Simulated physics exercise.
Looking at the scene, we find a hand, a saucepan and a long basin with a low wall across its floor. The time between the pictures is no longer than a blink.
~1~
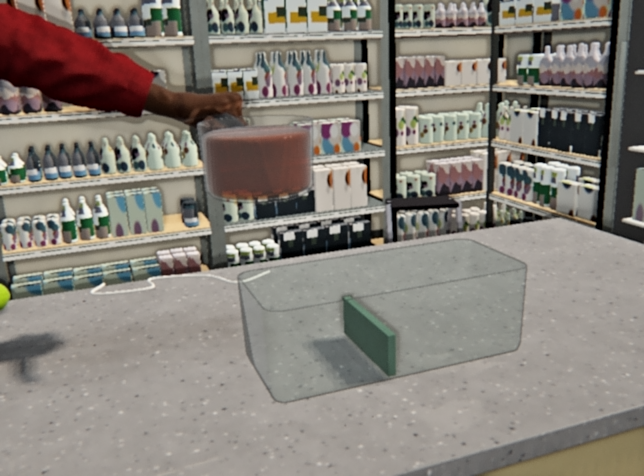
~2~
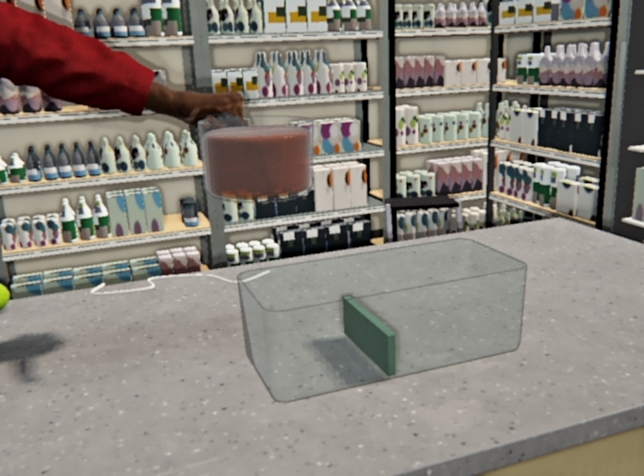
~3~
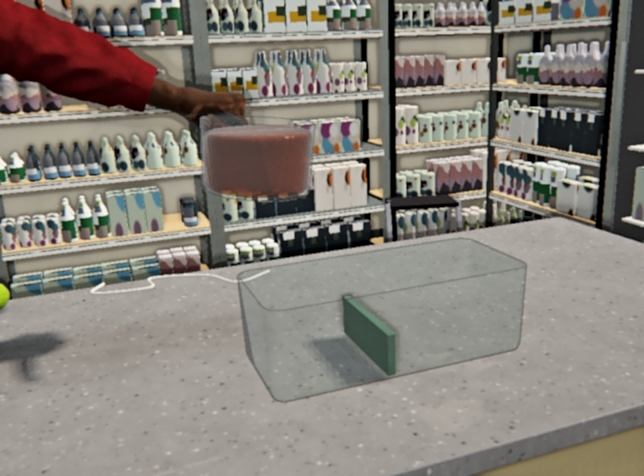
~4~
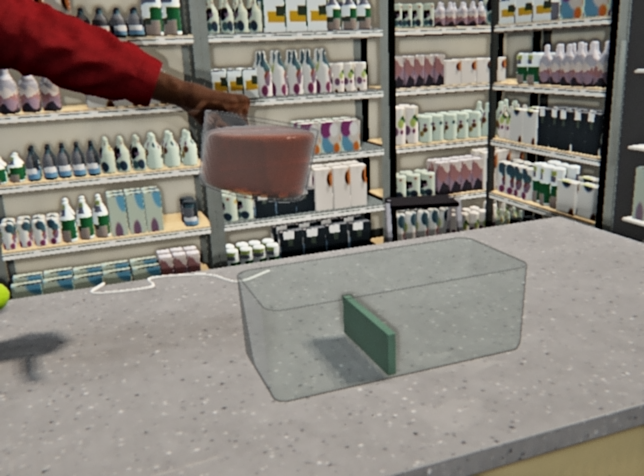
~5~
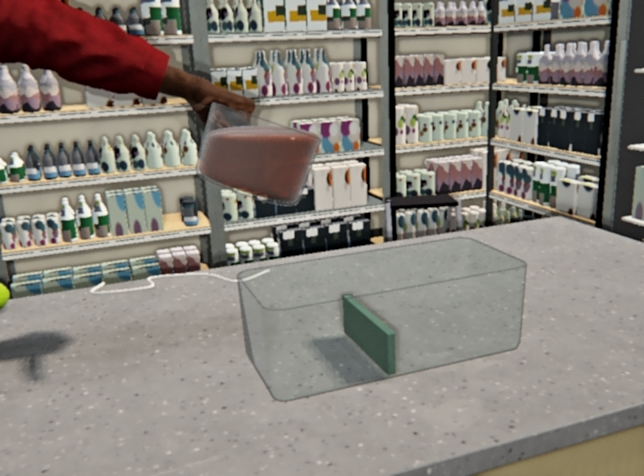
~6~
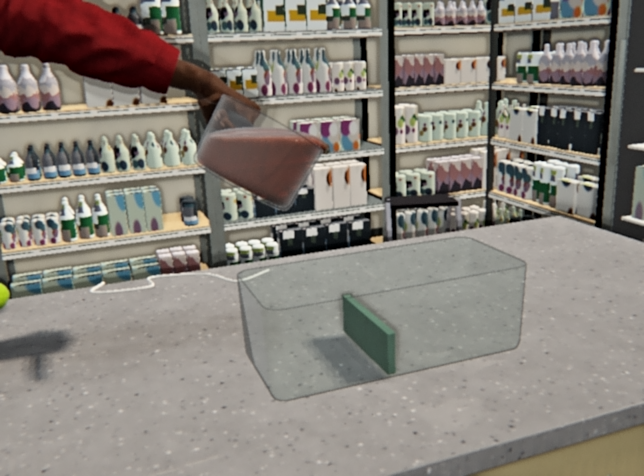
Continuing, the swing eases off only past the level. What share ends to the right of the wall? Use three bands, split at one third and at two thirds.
Between a third and two thirds ends up there.
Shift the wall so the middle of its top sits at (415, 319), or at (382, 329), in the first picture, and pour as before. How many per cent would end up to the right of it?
15 per cent first, then 30 per cent.
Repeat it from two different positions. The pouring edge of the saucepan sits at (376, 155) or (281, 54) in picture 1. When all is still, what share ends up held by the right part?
About 95 % the first time, about 35 % the second.
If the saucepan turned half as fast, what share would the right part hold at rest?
It comes to about 65 per cent.
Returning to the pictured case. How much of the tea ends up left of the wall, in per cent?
Share approx. 50 per cent.
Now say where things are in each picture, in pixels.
In the first frame, it leans 0°; its right rim is at (308, 119); the tea meets the walls at (202, 137) and (306, 128); the long basin's rim runs from (250, 293) to (497, 252); the wall's top is at (367, 316).
In the second frame, it leans 2°; its right rim is at (309, 120); the tea meets the walls at (203, 136) and (306, 129).
In the third frame, it leans 6°; its right rim is at (311, 124); the tea meets the walls at (204, 134) and (307, 129).
In the fourth frame, it leans 13°; its right rim is at (314, 130); the tea meets the walls at (206, 135) and (311, 130).
In the fifth frame, it leans 22°; its right rim is at (317, 140); the tea meets the walls at (206, 139) and (314, 133).
In the sixth frame, it leans 33°; its right rim is at (317, 151); the tea meets the walls at (202, 142) and (307, 140); 4 per cent is over the edge.
A moment on, the tilt is 96° and 35 per cent is still to pour, 4 is left of the wall and 17 right of it.
Next, the tilt is 107° and 7 per cent is still to pour, 36 is left of the wall and 48 right of it.
Then the tilt is 107° and 0 per cent is still to pour, 48 is left of the wall and 48 right of it.
Later the tilt is 107° and 0 per cent is still to pour, 51 is left of the wall and 48 right of it.
In the end 51 per cent lies left of the wall, 48 right of it and 1 outside.
